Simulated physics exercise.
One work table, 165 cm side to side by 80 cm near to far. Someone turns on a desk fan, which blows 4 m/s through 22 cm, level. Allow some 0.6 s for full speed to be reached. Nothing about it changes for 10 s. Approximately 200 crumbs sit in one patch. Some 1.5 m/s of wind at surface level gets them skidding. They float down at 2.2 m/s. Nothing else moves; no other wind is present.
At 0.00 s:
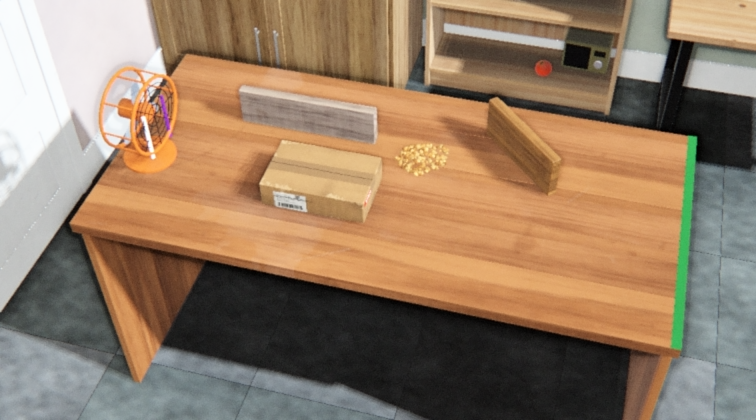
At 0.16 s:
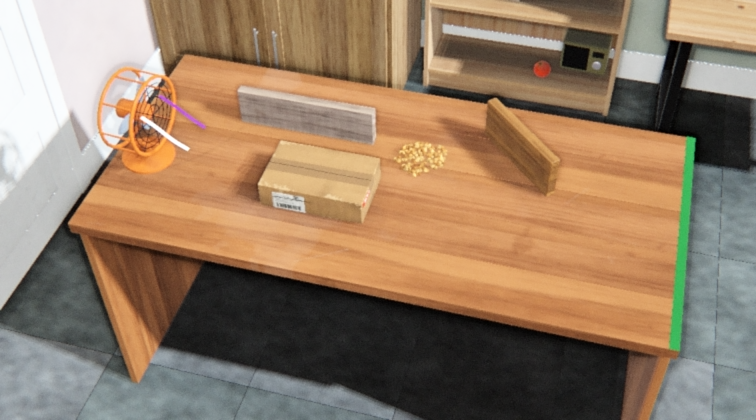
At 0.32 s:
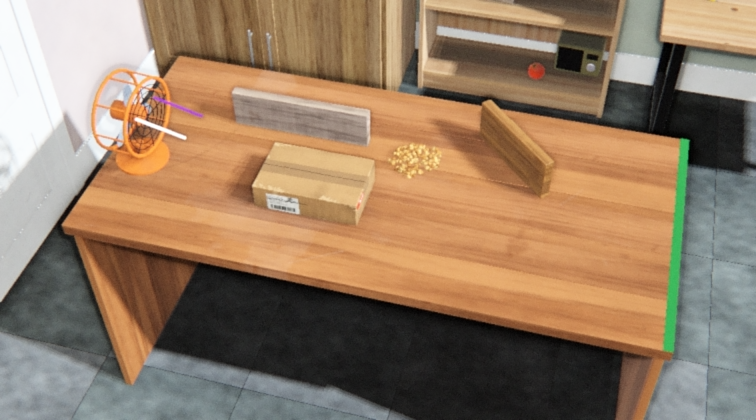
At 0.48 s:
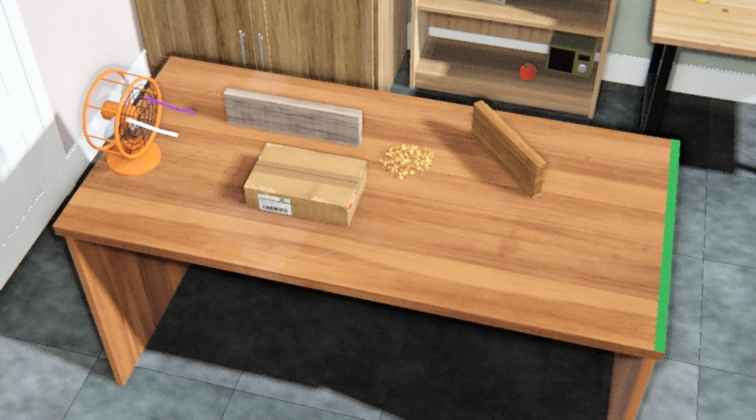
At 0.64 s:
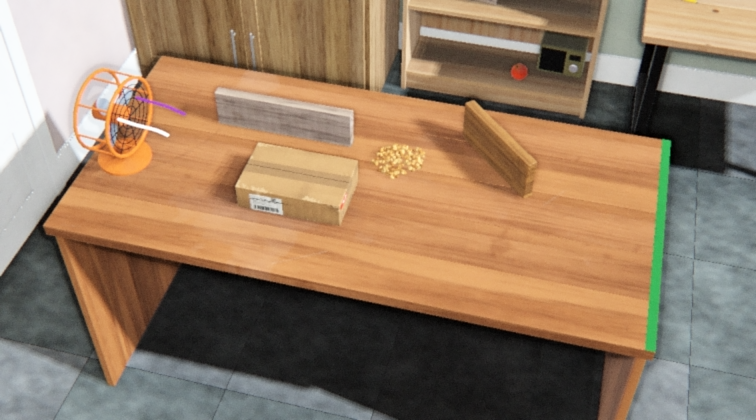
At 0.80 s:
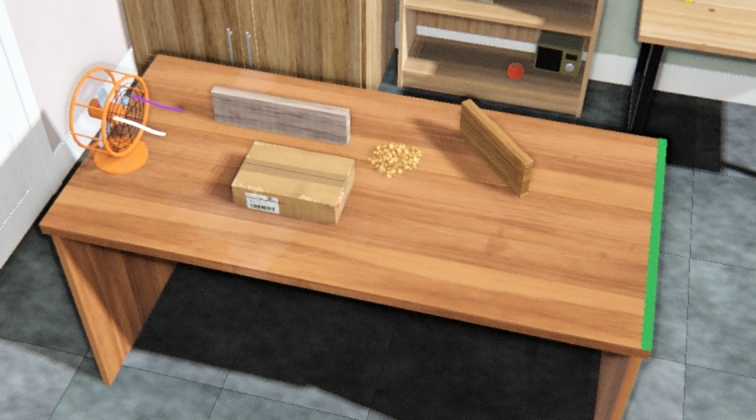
In the video, an orange desk fan spins at the left end of a wooden table with its streamers blowing rightward, while a small patch of crumbs lies still among a cardboard box and two boards as the view shifts slightly.
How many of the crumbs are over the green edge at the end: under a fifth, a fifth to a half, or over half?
The part that ends there is smaller than one fifth.
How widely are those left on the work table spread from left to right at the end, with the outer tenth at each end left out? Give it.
About 20 cm.
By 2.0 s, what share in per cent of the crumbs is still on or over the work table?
About 100 % remain.
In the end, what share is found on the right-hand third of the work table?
Around 10 per cent.
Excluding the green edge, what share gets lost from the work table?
I would put it at around 0 per cent.
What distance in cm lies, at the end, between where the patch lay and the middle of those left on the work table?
5 cm.
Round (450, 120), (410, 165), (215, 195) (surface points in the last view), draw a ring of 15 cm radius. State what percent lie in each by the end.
Estimates in listed order: 0 %; 90 %; 0 %.
After 2.0 s the count stands so, 0 % are over the green edge; the middle of those still in play is near (397, 160).
After 3.2 s the count stands so, 0 % are over the green edge; the middle of those still in play is near (397, 160).
After 5.5 s the count stands so, 0 % are over the green edge; the middle of those still in play is near (403, 159).
After 10.0 s, at the end, 2 % are over the green edge; the middle of those still in play is near (404, 158).
